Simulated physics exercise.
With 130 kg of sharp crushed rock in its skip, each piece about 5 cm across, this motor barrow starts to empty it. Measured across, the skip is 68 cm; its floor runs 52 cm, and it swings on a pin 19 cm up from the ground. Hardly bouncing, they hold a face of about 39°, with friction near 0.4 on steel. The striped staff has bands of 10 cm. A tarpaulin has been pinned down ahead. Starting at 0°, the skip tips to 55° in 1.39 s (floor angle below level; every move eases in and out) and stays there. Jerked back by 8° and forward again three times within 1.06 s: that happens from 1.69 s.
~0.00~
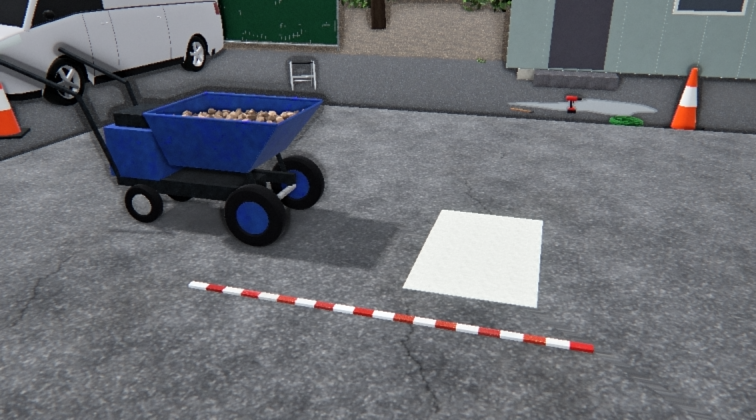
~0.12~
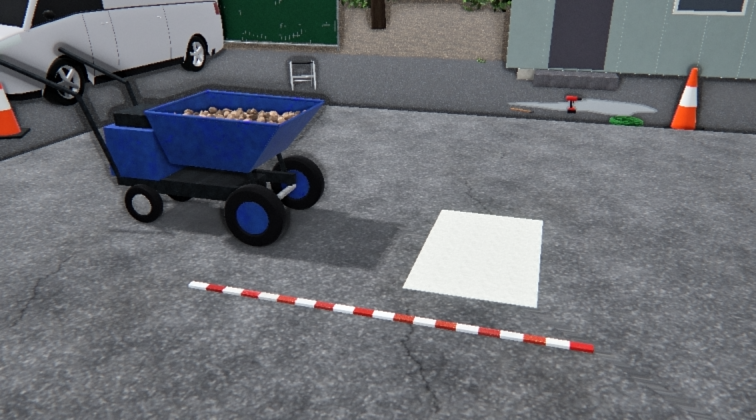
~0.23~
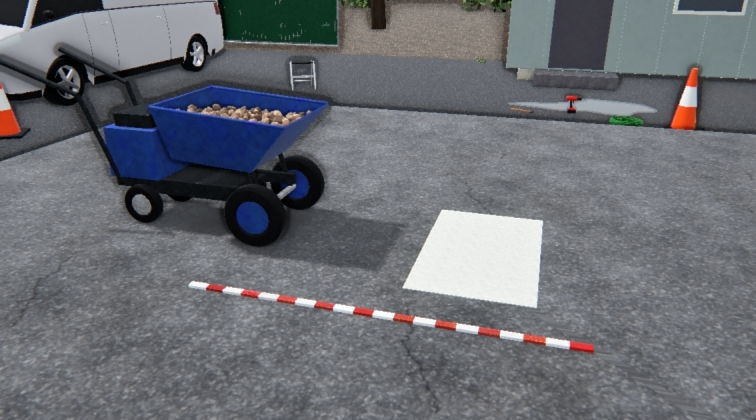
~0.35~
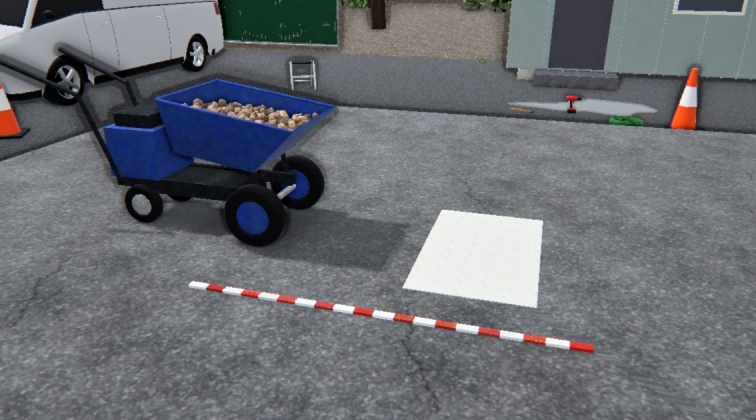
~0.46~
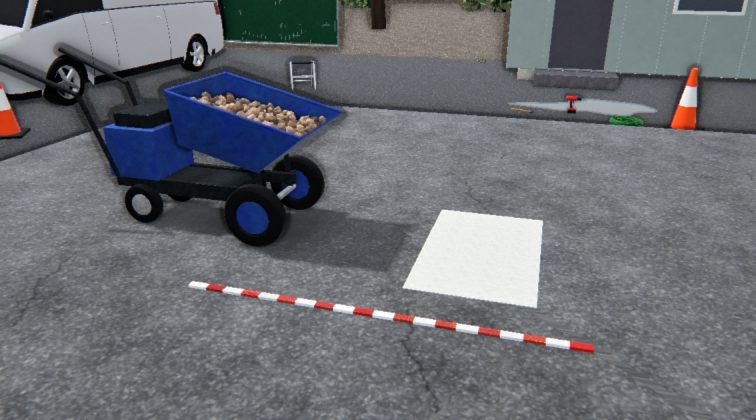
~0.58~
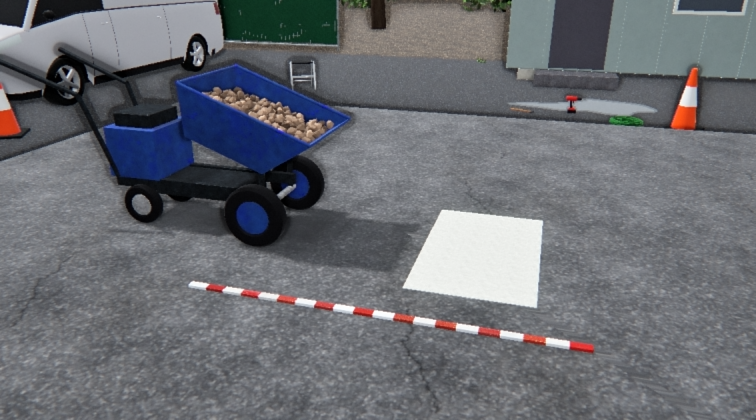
A blue motor barrow loaded with crushed rock stood still on the grey tarmac while its skip slowly tilted forward to the right, its back end rising and the brownish stones shifting slightly inside.
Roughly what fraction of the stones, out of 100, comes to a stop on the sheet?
About 0 out of 100.
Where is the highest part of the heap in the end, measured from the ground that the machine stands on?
Close to 14 cm above that ground.
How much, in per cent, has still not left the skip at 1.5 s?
It holds some 100 per cent.
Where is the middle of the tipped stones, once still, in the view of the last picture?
Their middle ends up near (385, 240).
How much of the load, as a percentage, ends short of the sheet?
Load fraction: Approx. 30 %.
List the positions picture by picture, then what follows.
In the first frame, the skip is at 0°, its lip at (277, 125); the top of the load is at (262, 115).
The second frame shows lip at (279, 126), floor tilted 1°, highest stones at (257, 115); the stones move at 0.2 m/s on average.
In the third frame, the skip is at 4°, its lip at (284, 128); the top of the load is at (241, 112); the stones move at 0.3 m/s on average.
The fourth frame shows lip at (291, 133), floor tilted 9°, highest stones at (223, 106); the stones move at 0.4 m/s on average.
The fifth frame shows lip at (301, 139), floor tilted 14°, highest stones at (221, 100); the stones move at 0.5 m/s on average.
In the sixth frame, the skip is at 21°, its lip at (310, 147); the top of the load is at (230, 94); the stones move at 0.5 m/s on average.
After 1.0 s the floor is at 46°; 100 % in the skip; the foremost stones are at (341, 165).
After 1.5 s the floor is at 55°; 100 % in the skip; the foremost stones are at (364, 204).
After 3.2 s the floor is at 55°; 73 % in the skip, 26 % short of the sheet, 1 % on the sheet; the foremost stones are at (443, 247).
After 5.2 s the floor is at 55°; 71 % in the skip, 28 % short of the sheet, 1 % on the sheet; the foremost stones are at (443, 247).
